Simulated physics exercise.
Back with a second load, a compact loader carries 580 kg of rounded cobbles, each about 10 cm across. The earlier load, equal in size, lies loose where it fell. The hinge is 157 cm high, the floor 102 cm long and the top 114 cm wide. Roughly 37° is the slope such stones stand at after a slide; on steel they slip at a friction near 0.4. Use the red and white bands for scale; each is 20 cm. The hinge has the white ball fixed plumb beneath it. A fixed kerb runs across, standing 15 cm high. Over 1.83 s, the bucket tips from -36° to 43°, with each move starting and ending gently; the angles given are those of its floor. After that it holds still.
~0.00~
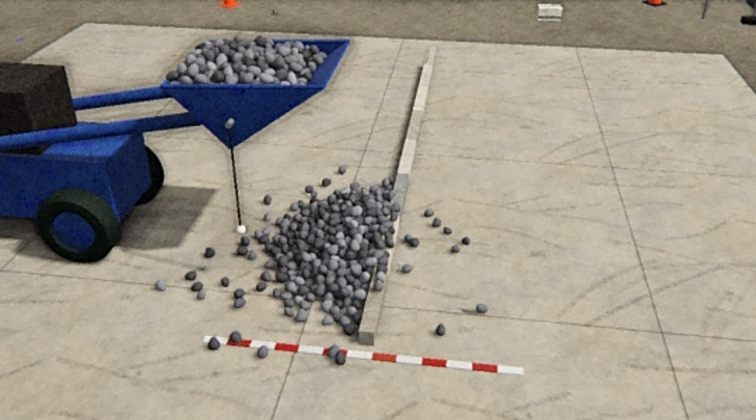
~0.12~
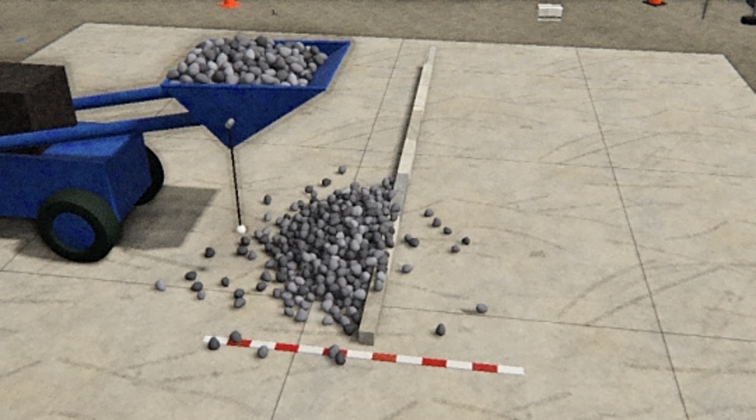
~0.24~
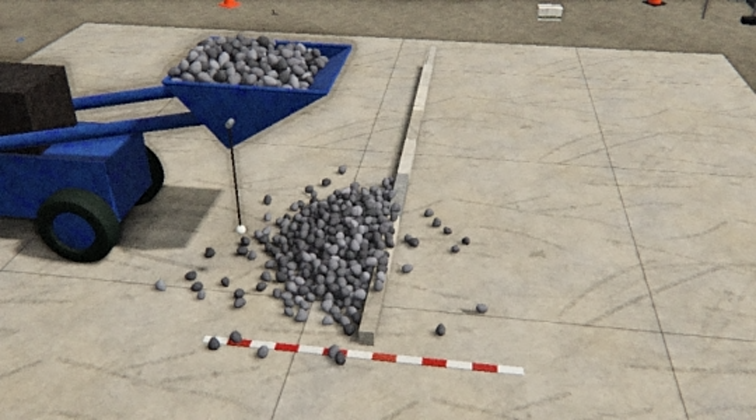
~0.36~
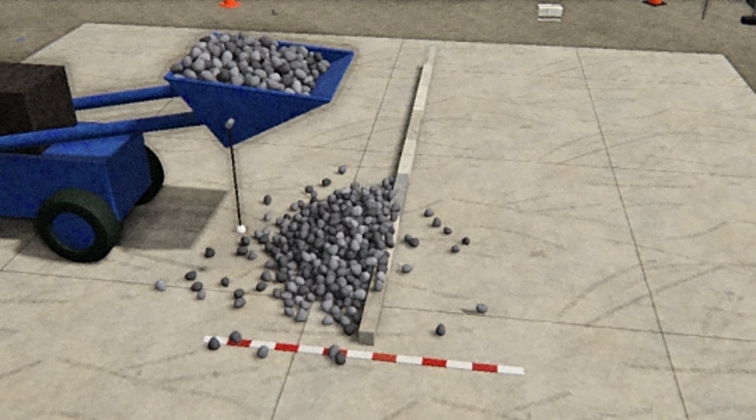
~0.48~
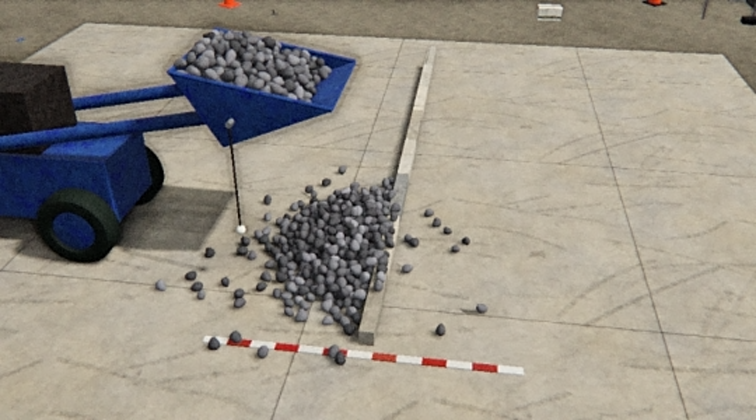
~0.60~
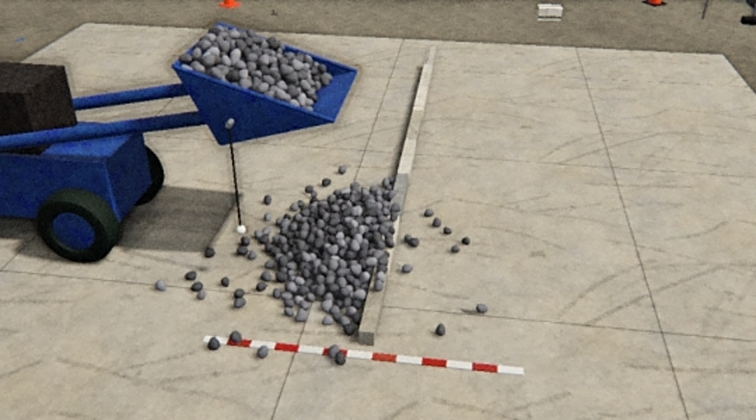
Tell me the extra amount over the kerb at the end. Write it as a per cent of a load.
45 per cent.
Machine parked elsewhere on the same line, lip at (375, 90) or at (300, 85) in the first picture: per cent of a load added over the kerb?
First place about 90 %, second about 20 %.
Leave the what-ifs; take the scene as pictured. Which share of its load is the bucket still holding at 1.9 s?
Close to 25 in a hundred.
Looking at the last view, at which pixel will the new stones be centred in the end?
I'd point to about (379, 238).
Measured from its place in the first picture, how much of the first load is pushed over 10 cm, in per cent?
Around 15 in a hundred.
After 1.4 s the floor is at 31°; in per cent of one load, 94 in the bucket, 104 on this side of the kerb, 2 over the kerb; the foremost stones are at (446, 252).
After 1.9 s the floor is at 43°; in per cent of one load, 23 in the bucket, 168 on this side of the kerb, 9 over the kerb; the foremost stones are at (451, 262).
After 2.3 s the floor is at 43°; in per cent of one load, 0 in the bucket, 168 on this side of the kerb, 31 over the kerb; the foremost stones are at (483, 274).
After 5.1 s the floor is at 43°; in per cent of one load, 0 in the bucket, 153 on this side of the kerb, 47 over the kerb; the foremost stones are at (554, 240). Net gain over the kerb, 45.
